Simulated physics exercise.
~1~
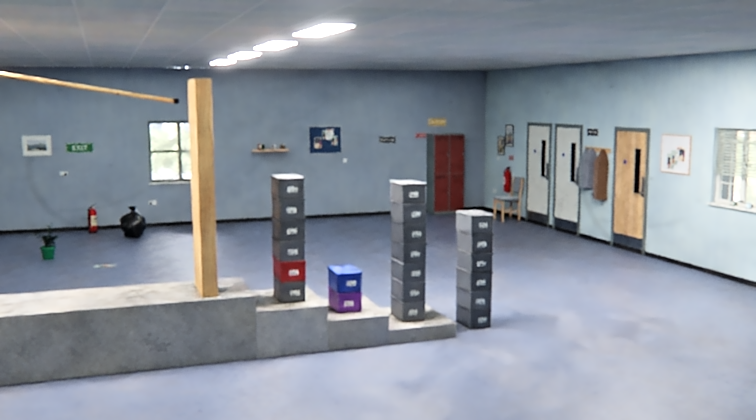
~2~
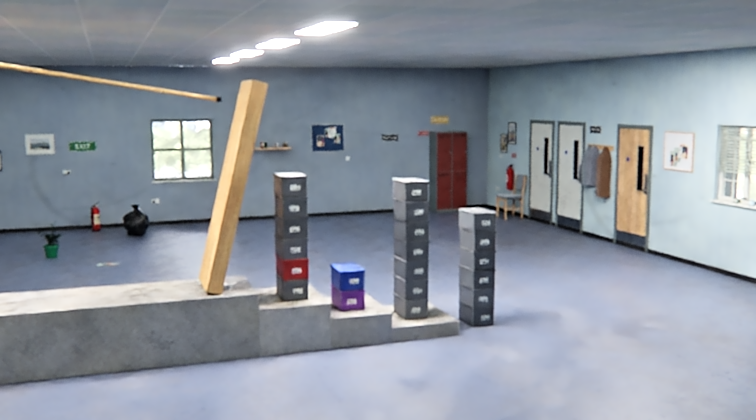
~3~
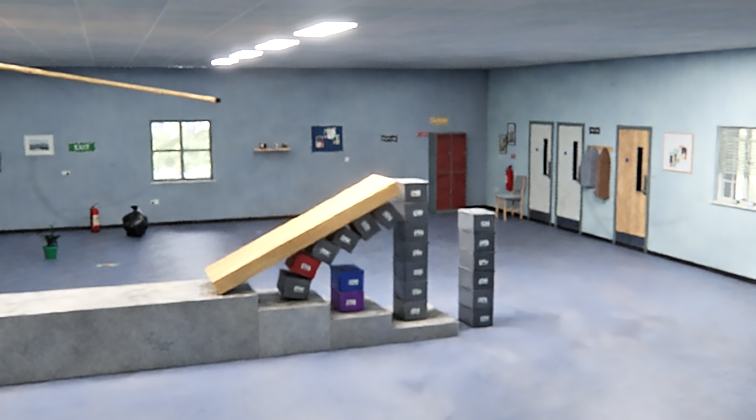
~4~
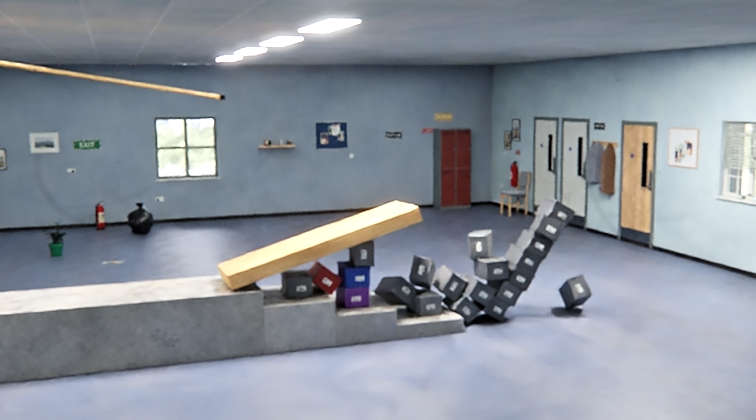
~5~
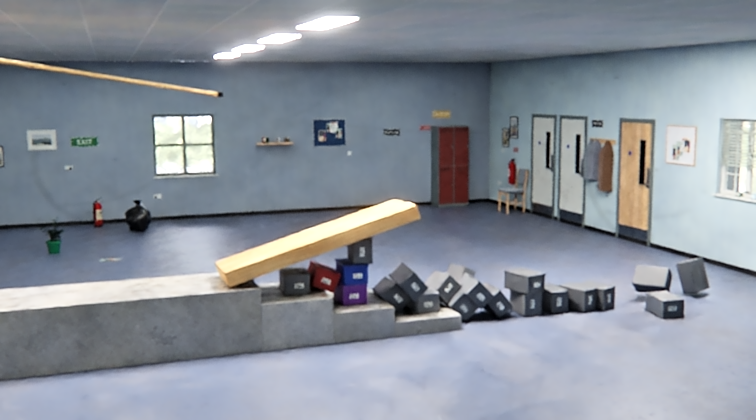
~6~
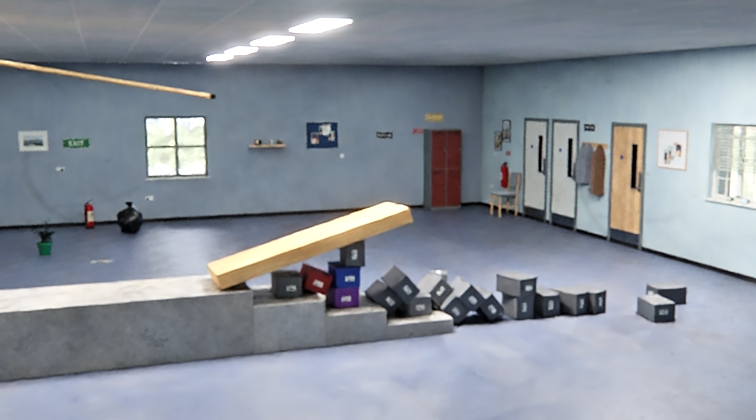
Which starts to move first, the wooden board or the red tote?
The wooden board starts to move first, tilting to the right while the red tote is still in its stack. The red tote only shifts afterwards.
